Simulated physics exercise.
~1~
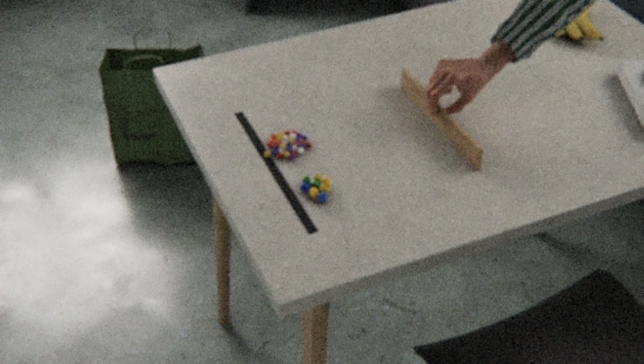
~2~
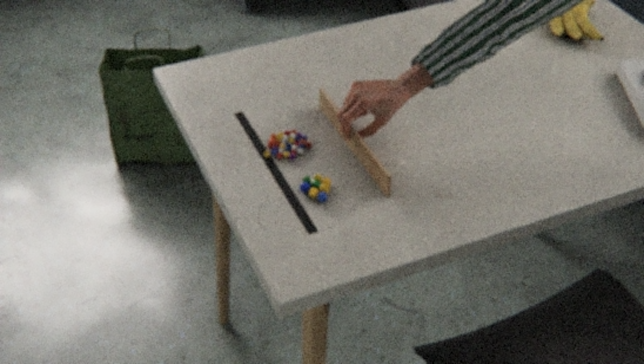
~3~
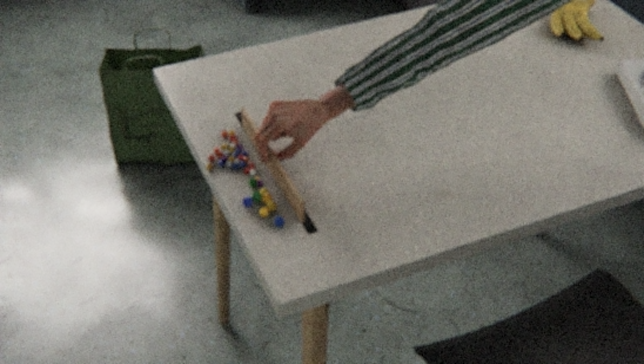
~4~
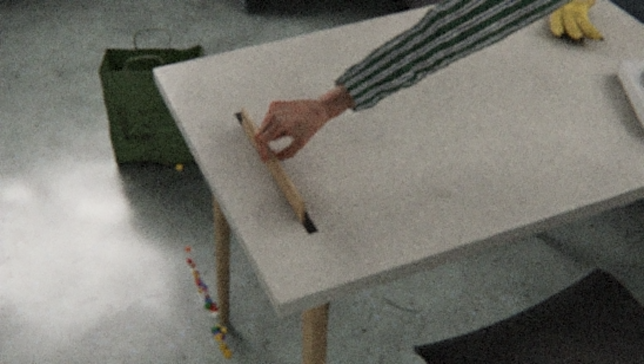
On a pale table, a hand in a striped sleeve swept an upright strip of wood leftward into two little heaps of colorful bits and stopped at the black tape, while both heaps slid onward and tumbled off the edge toward the floor.
